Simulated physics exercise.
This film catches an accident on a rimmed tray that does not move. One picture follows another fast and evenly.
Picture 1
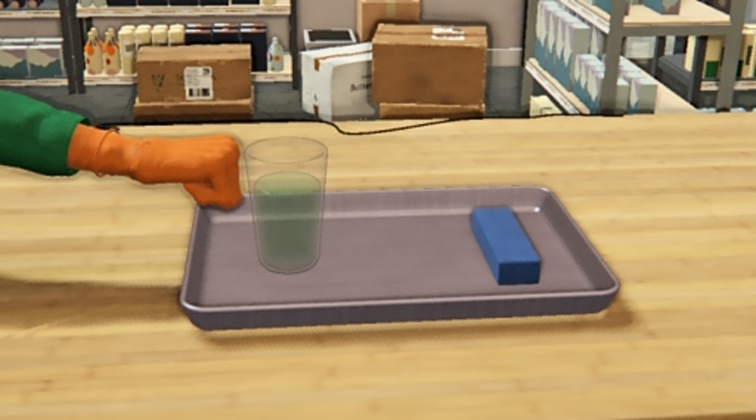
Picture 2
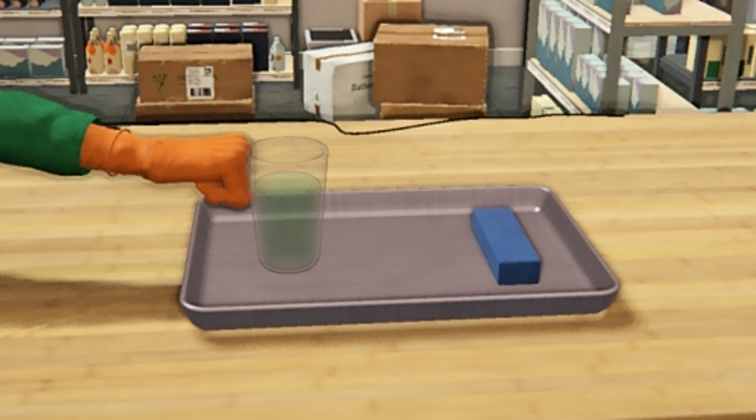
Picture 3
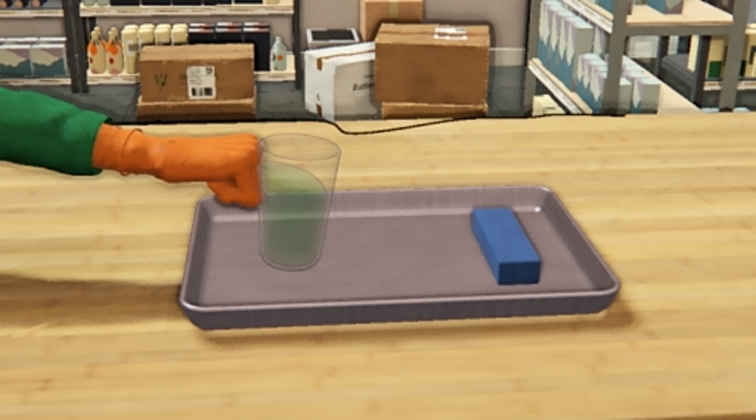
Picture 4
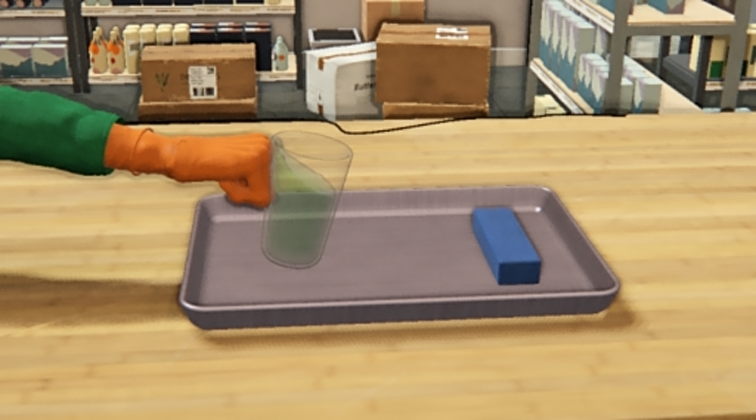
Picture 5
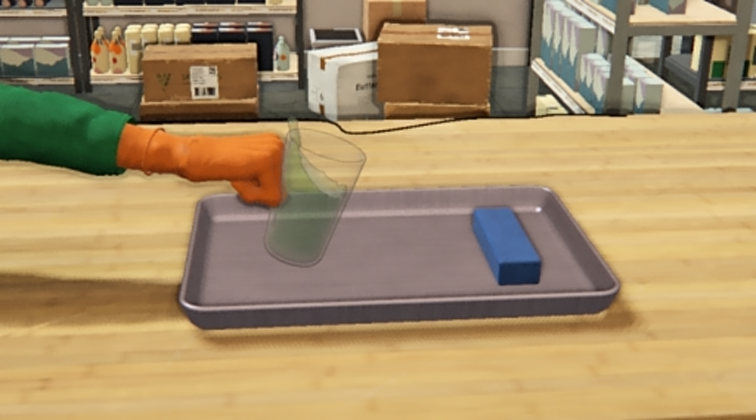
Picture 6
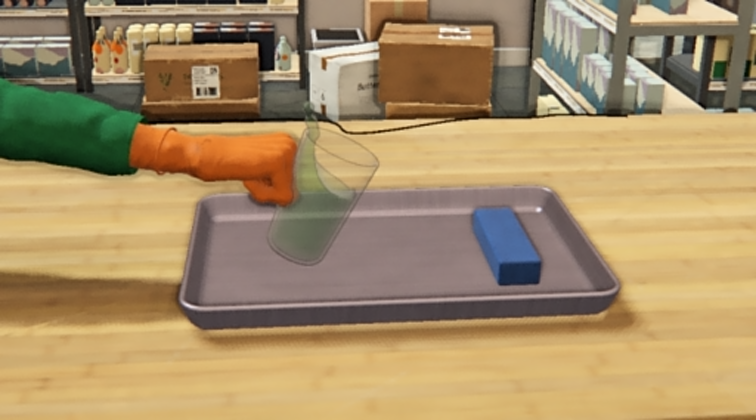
An orange-gloved hand pushes a glass of green liquid, tilting it rightward on a tray.
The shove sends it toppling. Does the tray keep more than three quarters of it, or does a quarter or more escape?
Tray loses under a quarter.
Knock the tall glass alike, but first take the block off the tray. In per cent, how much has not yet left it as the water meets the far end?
55 %.
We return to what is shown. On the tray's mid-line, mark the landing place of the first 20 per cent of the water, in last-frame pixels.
Roughly the pixel (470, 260) on the tray.
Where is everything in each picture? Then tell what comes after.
In the first frame, it leans 0°; its right rim is at (325, 151); the water meets the walls at (253, 183) and (321, 180); the tray's far rim is at (581, 234); a block is fixed to the tray further along.
In the second frame, it leans 0°; its right rim is at (326, 151); the water meets the walls at (253, 183) and (321, 180).
In the third frame, it leans 6°; its right rim is at (338, 152); the water meets the walls at (262, 162) and (322, 181).
In the fourth frame, it leans 12°; its right rim is at (351, 154); the water meets the walls at (274, 138) and (337, 186).
In the fifth frame, it leans 18°; its right rim is at (364, 158); the water meets the walls at (286, 152) and (347, 187); 1 per cent is over the edge.
In the sixth frame, it leans 25°; its right rim is at (377, 163); the water meets the walls at (289, 181) and (356, 190); 2 per cent is over the edge.
A moment on, the tall glass is falling and 97 per cent is in the glass, 0 on the tray and 3 above or beyond its rim.
Next, the tall glass lies on its side and 57 per cent is in the glass, 34 on the tray and 10 above or beyond its rim.
Then the tall glass lies on its side and 29 per cent is in the glass, 46 on the tray and 25 above or beyond its rim.
Later the tall glass lies on its side and 15 per cent is in the glass, 70 on the tray and 15 above or beyond its rim.
Finally, 86 per cent is held by tray and glass, 14 is off the tray.
